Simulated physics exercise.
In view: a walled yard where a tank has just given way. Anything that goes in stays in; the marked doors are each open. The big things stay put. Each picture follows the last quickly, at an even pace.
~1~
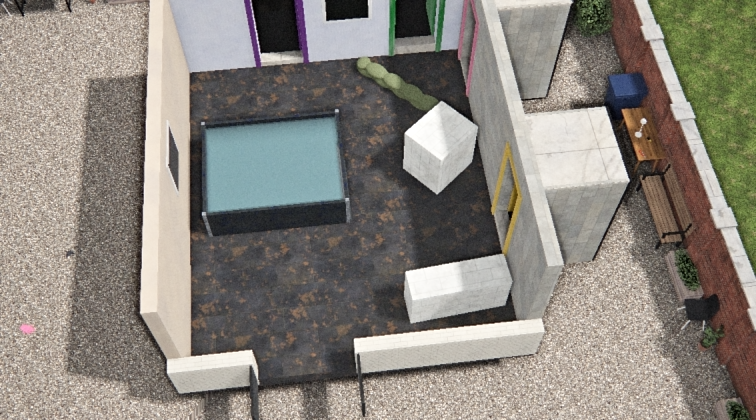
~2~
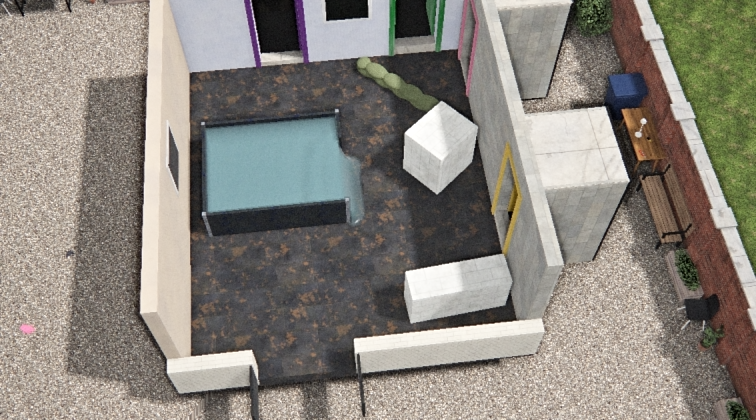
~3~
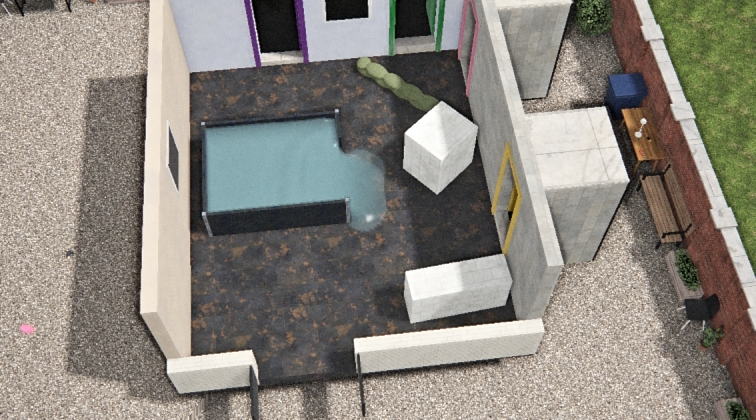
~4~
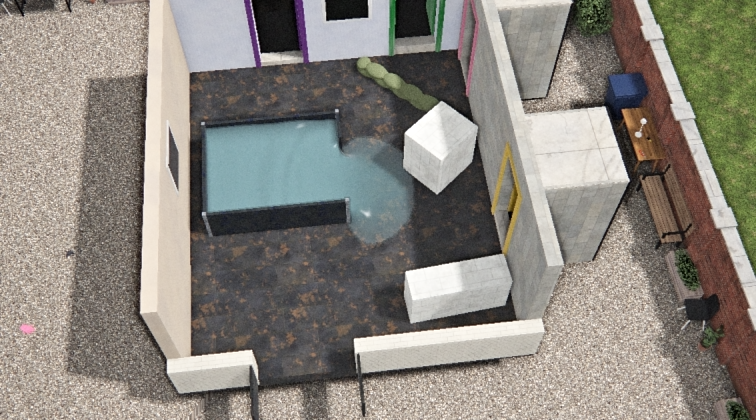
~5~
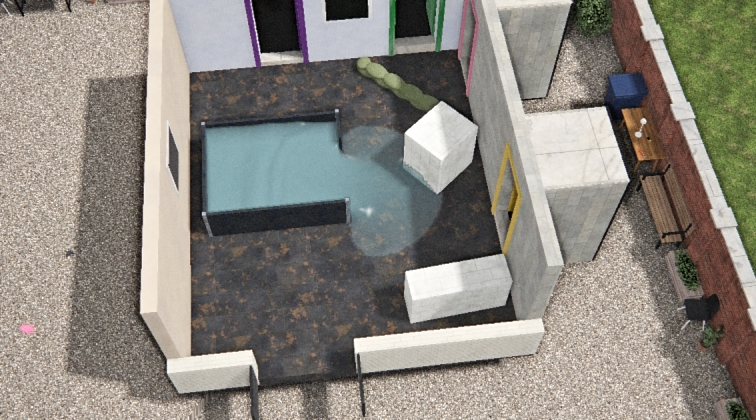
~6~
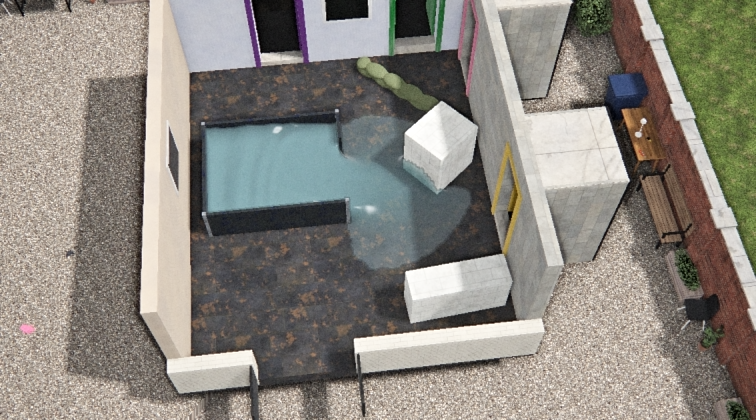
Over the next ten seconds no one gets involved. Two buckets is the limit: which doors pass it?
One by one: The purple door is going to let through no more than allowed, the green door is going to let through no more than allowed, the pink door is going to let through no more than allowed, the yellow door is going to let through more than allowed.
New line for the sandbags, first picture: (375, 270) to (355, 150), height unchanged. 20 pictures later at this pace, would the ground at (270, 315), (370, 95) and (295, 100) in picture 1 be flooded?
Those spots come out swamped, swamped and untouched, respectively.
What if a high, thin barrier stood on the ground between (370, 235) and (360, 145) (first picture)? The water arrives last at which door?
That would be the door marked yellow.
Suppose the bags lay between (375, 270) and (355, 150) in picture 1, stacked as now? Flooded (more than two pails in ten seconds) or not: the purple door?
Briefly, the purple door remains within the limit.
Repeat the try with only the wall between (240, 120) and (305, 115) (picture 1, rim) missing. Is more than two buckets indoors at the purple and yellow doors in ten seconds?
Outcome - purple door breaks the threshold, yellow door comes in lower.
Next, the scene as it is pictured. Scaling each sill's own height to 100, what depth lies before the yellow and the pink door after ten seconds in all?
Roughly 70 % and 60 %, respectively.
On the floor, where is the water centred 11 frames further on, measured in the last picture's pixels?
That comes out near (348, 192).
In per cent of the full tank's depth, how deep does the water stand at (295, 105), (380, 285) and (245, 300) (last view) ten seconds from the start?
8, 12 and 16 in a hundred, in turn.
A moment on, water covers 25 % of the floor; the purple door not reached, the green door not reached, the pink door not reached, the yellow door under two buckets in.
Next, water covers 30 % of the floor; the purple door not reached, the green door not reached, the pink door not reached, the yellow door over two buckets in.
Then, water covers 60 % of the floor; the purple door wet at the sill, nothing in, the green door not reached, the pink door wet at the sill, nothing in, the yellow door far over two buckets in.
Later, water covers 95 % of the floor; the purple door wet at the sill, nothing in, the green door wet at the sill, nothing in, the pink door wet at the sill, nothing in, the yellow door far over two buckets in.
In the end, water covers 95 % of the floor; the purple door wet at the sill, nothing in, the green door wet at the sill, nothing in, the pink door wet at the sill, nothing in, the yellow door far over two buckets in.
